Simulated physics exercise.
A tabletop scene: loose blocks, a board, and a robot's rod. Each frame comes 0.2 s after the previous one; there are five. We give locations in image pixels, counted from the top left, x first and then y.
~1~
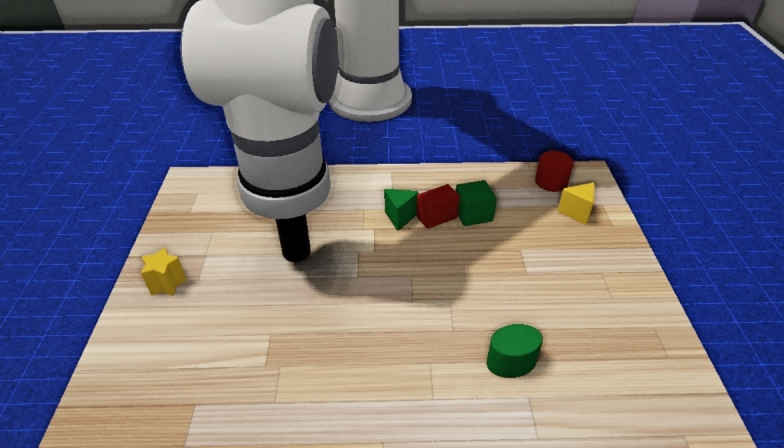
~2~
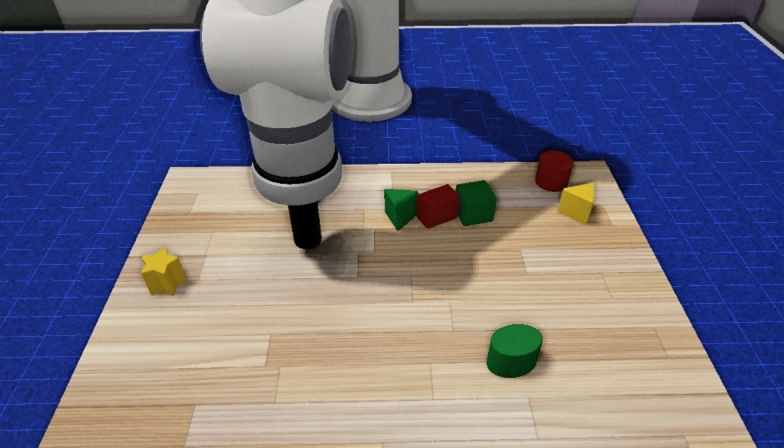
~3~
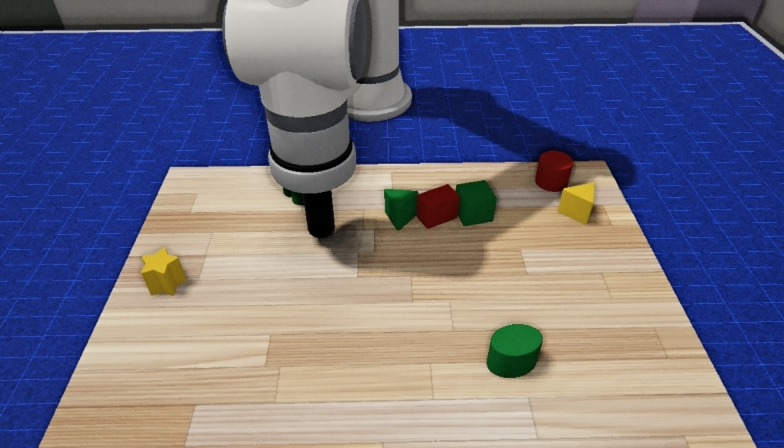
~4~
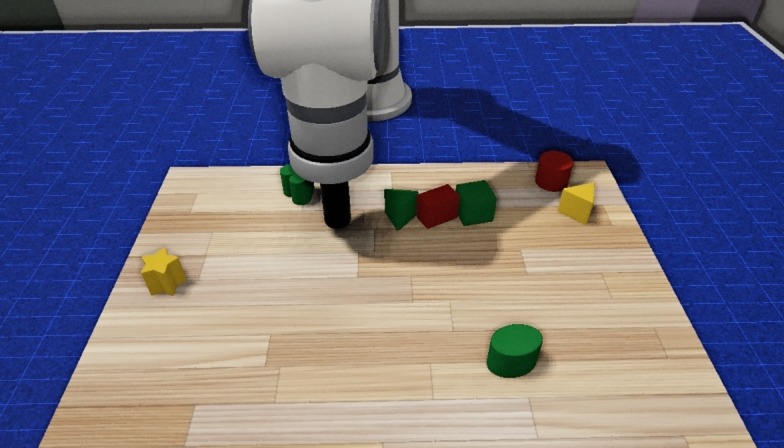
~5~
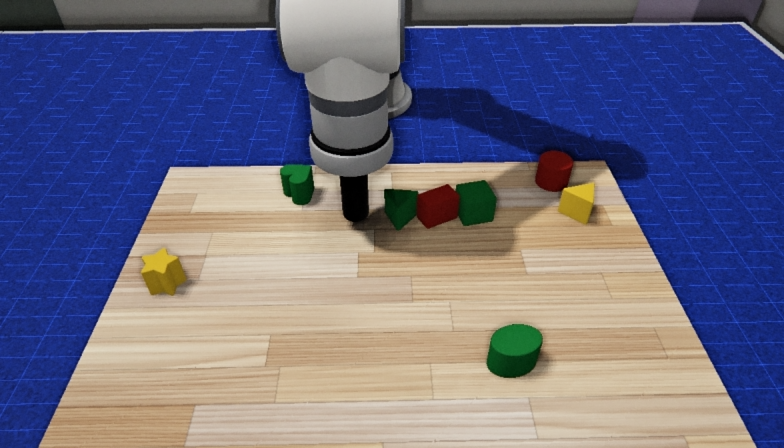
On a wooden tabletop scattered with green, red and yellow blocks, a robot arm moved its black rod a short way right and slightly back, nearing a still row of three blocks.
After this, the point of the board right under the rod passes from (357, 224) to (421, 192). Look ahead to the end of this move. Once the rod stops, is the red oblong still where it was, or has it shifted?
Once the path is done, it is somewhere new.
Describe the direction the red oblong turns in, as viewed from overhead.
It spins against the clock.
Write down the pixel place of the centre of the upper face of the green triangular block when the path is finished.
The centre of its top face lies at (420, 189).
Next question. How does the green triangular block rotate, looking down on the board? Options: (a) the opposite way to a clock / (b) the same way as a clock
Option b.
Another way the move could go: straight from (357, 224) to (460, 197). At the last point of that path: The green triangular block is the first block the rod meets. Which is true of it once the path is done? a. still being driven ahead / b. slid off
a.
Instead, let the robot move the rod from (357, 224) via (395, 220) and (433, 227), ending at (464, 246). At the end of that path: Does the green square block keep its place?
In short: No.
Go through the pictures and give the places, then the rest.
Rod's lower end (297, 254); green triangular block (400, 195); red oblong (439, 194); green square block (476, 191), in the first frame.
Rod (308, 241); blocks still, in the second frame.
Rod (322, 230); blocks still, in the third frame.
Rod (338, 221); blocks still, in the fourth frame.
Rod (356, 215); green triangular block (400, 195); red oblong (439, 194); green square block (476, 191), in the fifth frame.
The first path, step by step. One third of the way, rod (379, 203); green triangular block (404, 195), turned 15° clockwise; red oblong (441, 195).
Two thirds of the way, rod (401, 193); green triangular block (417, 190), turned 80° clockwise; red oblong (444, 200), turned 25° anticlockwise.
At the end, rod (422, 183); green triangular block (420, 189), turned 90° clockwise; red oblong (444, 200), turned 30° anticlockwise; green square block still.
